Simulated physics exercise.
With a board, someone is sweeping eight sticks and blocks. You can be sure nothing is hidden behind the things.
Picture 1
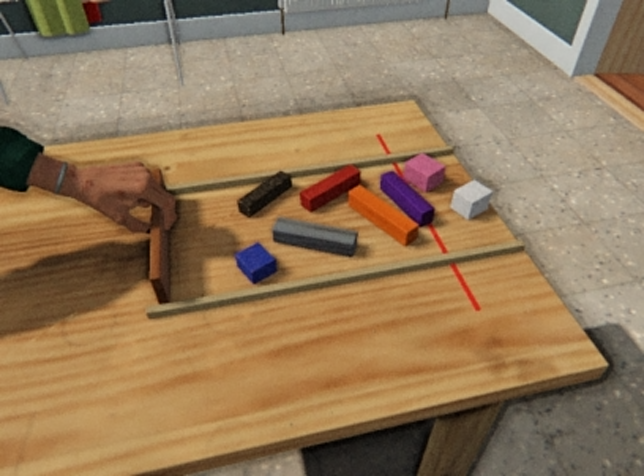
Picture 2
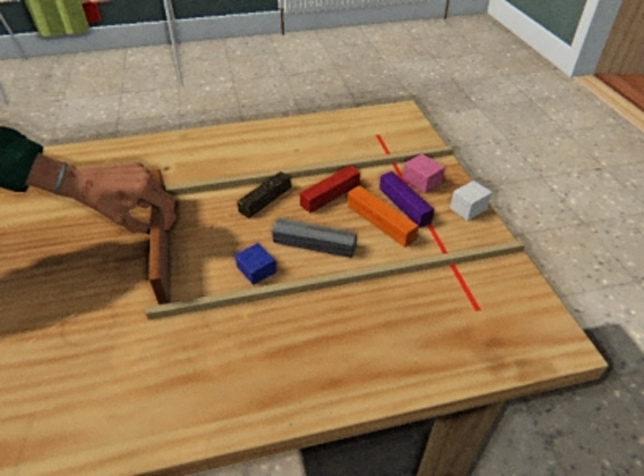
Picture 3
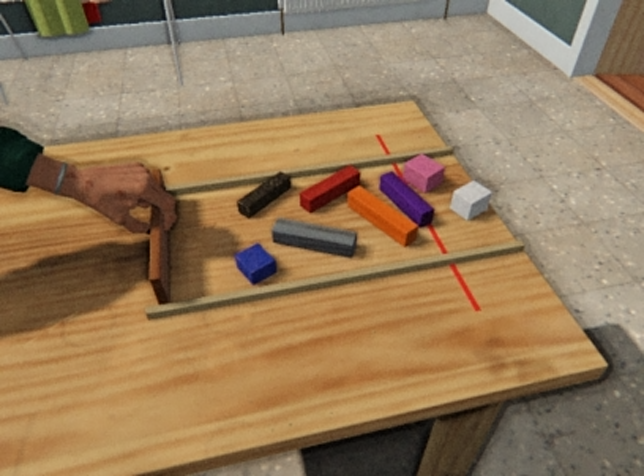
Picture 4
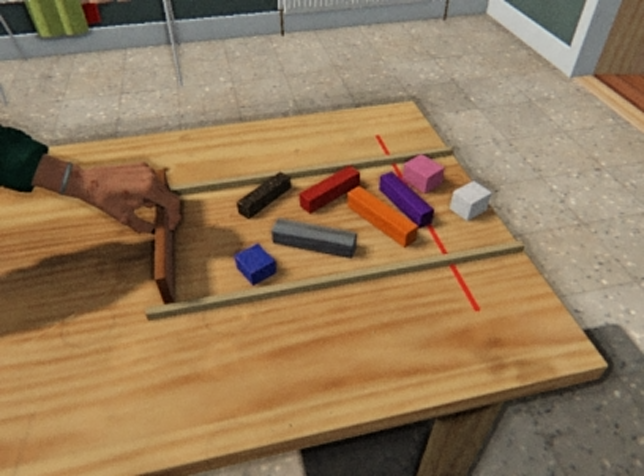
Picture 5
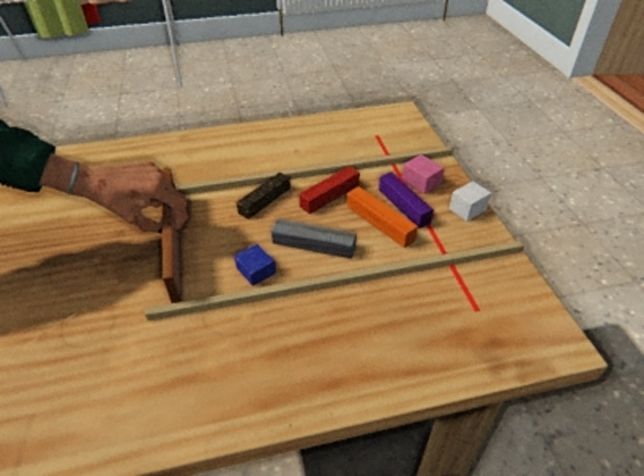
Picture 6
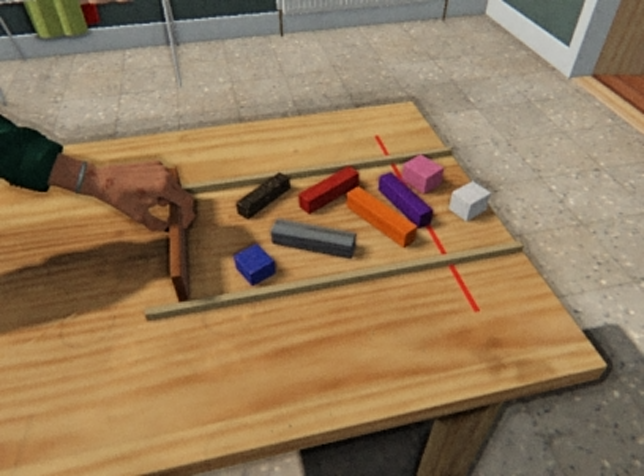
We see a hand holding an upright board at the left of eight coloured sticks and blocks on a wooden table; the board stays nearly still, then slides slightly right between two strips, while the pieces remain in place.
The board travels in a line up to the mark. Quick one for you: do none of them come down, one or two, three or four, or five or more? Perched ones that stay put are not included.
One or two of them come down.
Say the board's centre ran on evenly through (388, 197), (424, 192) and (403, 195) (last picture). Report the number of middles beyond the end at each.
0; 1; 0.
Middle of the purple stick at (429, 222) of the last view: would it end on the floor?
In the end the purple stick hangs on.
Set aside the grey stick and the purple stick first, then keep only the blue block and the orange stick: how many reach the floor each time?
0 for the first case, 0 for the second.
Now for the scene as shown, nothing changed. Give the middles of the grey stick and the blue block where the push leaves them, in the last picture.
In the last picture the grey stick sits around (463, 219) and the blue block around (453, 237).
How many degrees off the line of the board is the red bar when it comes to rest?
About 45 degrees.
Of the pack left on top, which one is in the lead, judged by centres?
Foremost: The pink block.
Soon after, none off yet; white block at rest near (470, 201); pink block at rest near (422, 174); purple stick at rest near (404, 199).
Then, none off yet; white block moving near (473, 200); pink block moved a little near (440, 176); purple stick moved a little near (445, 201).
At rest, the number that fall off is one or two; fallen, white block.
